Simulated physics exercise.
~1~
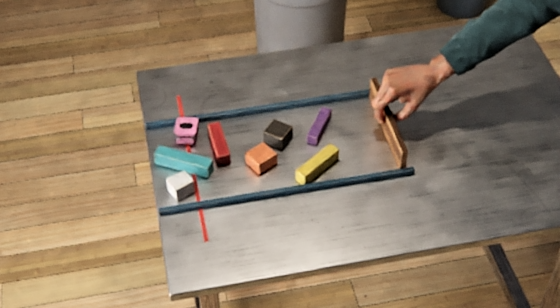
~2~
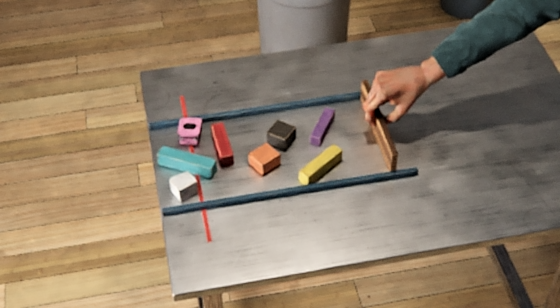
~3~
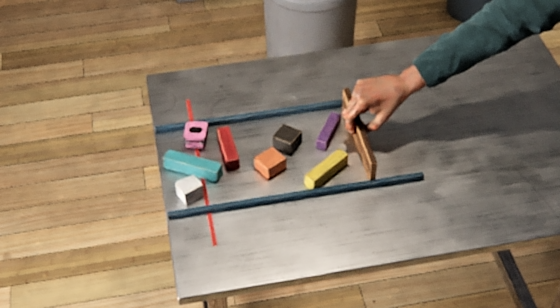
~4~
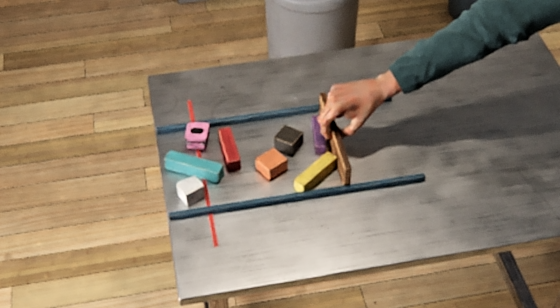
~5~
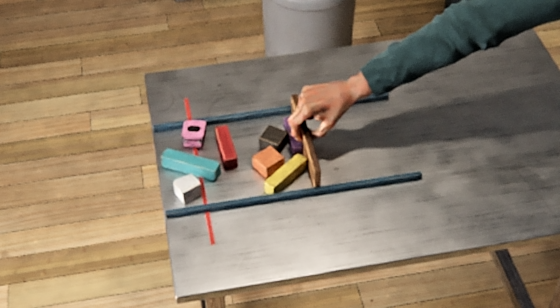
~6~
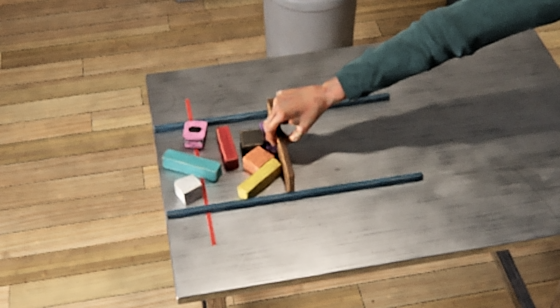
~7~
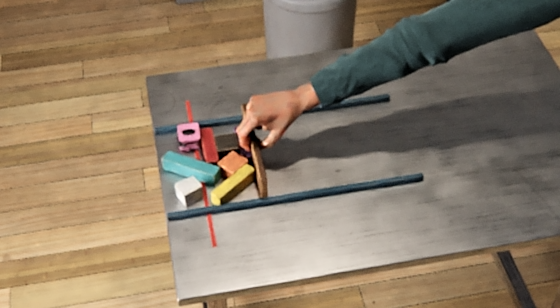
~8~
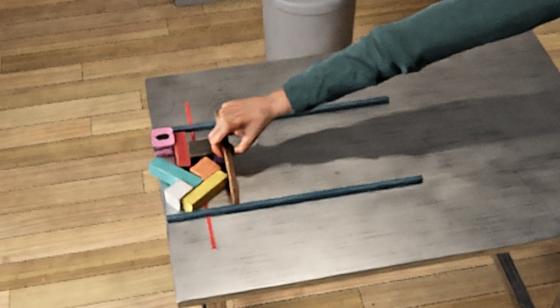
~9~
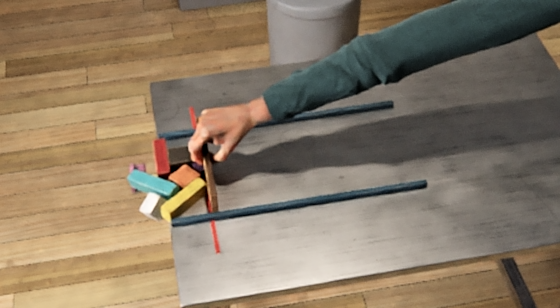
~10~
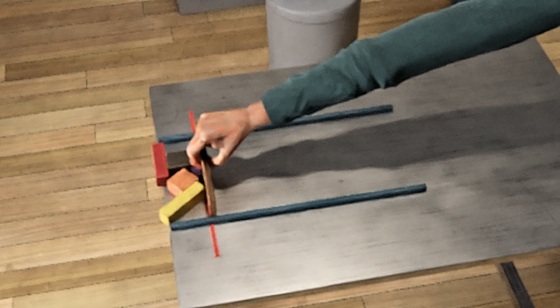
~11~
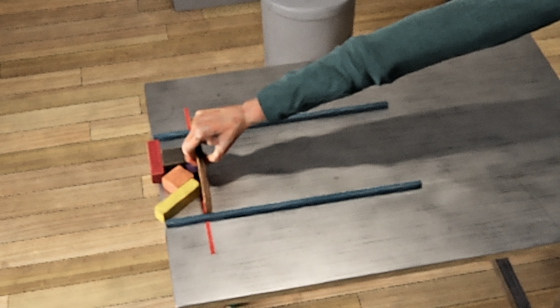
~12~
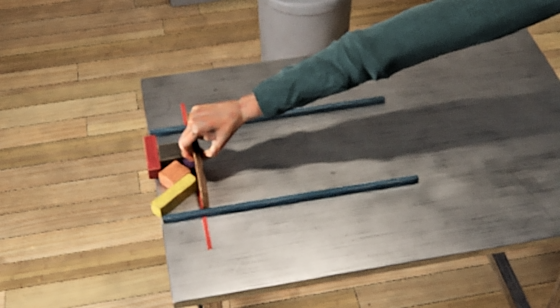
Hand sweeping blocks leftward with a board and stopping at red tape, pushing pink, turquoise and white pieces off the table edge.
